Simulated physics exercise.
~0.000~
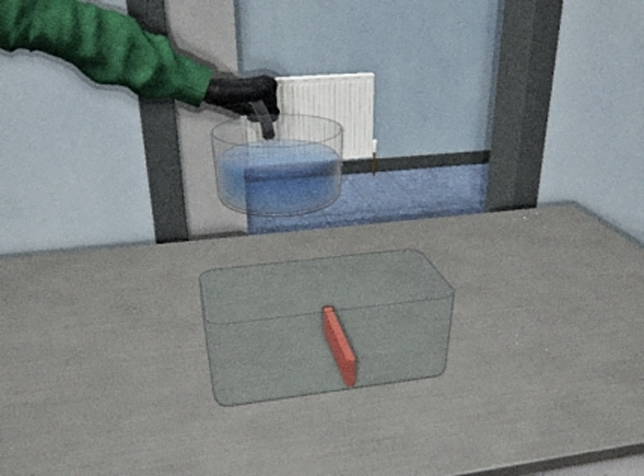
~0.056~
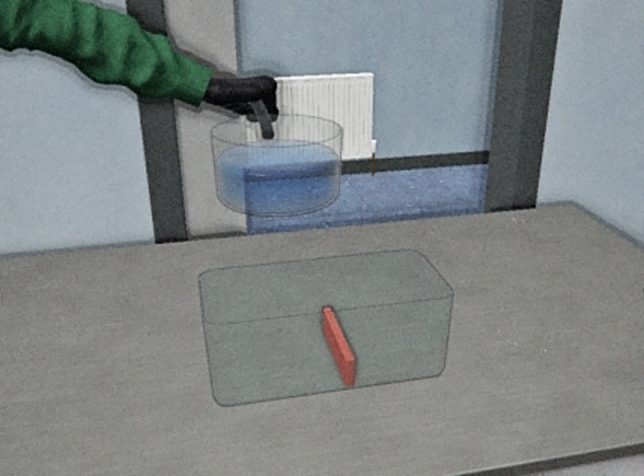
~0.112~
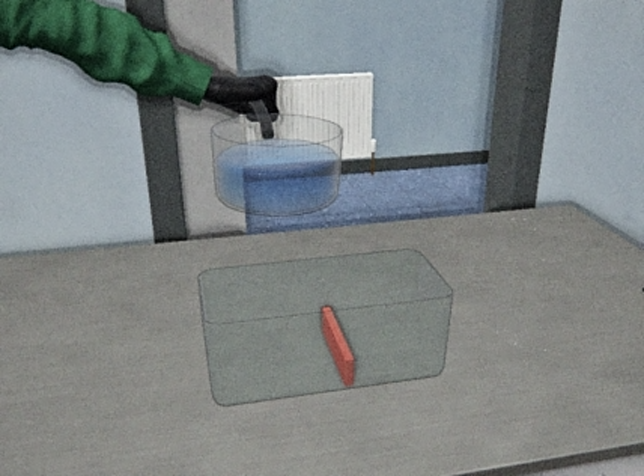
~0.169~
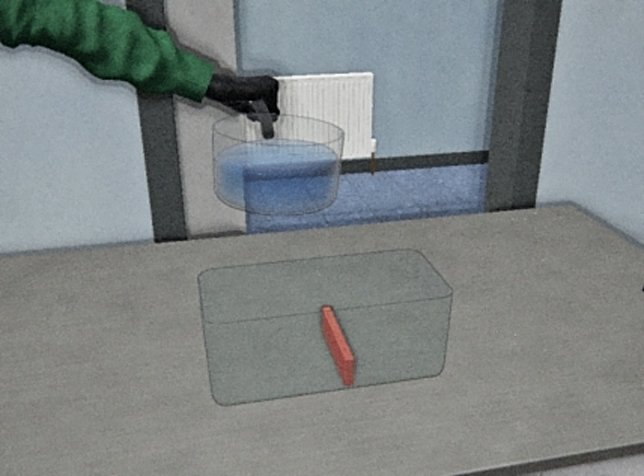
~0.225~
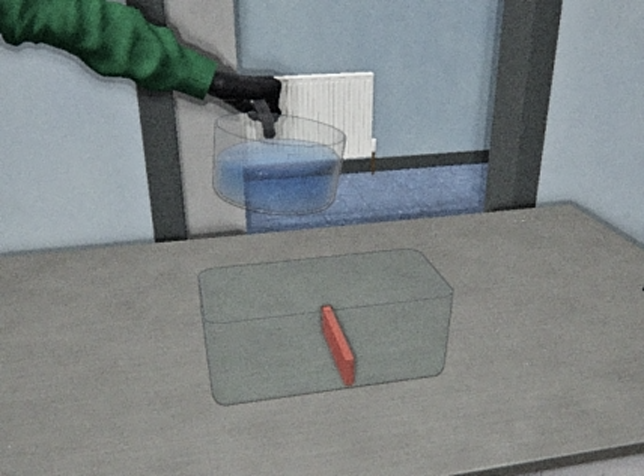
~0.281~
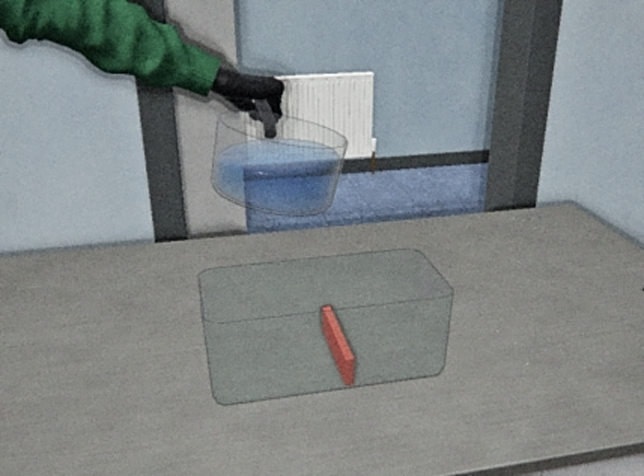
Above a grey table, a black-gloved hand in a green sleeve held a clear pan of blue water over a long see-through basin with a low red wall, then slowly tilted it slightly rightward.
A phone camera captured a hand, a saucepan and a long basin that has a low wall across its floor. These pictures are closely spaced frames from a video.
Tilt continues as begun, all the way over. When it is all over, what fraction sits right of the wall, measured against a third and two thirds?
My call is that the right side exceeds two thirds.
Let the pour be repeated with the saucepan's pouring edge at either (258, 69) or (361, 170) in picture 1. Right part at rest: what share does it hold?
Estimate, first then second: 40 per cent and 85 per cent.
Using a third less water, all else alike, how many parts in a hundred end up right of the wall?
About 90 in a hundred.
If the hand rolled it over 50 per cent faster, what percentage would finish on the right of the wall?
Roughly 75 in a hundred.
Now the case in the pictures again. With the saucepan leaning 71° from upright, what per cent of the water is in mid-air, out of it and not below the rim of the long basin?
30 per cent.
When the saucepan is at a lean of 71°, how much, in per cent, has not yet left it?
Still holding around 60 %, give or take.
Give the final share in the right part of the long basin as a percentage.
About 85 percent.
Then, 0.75 s in, the tilt is 71° and 61 per cent is still to pour, 0 is left of the wall and 7 right of it.
Then, 1.10 s in, the tilt is 110° and 8 per cent is still to pour, 4 is left of the wall and 76 right of it.
Then, 1.46 s in, the tilt is 120° and 0 per cent is still to pour, 12 is left of the wall and 88 right of it.
Then, 1.85 s in, the tilt is 120° and 0 per cent is still to pour, 13 is left of the wall and 86 right of it.
Finally, 13 per cent lies left of the wall, 86 right of it and 1 outside.
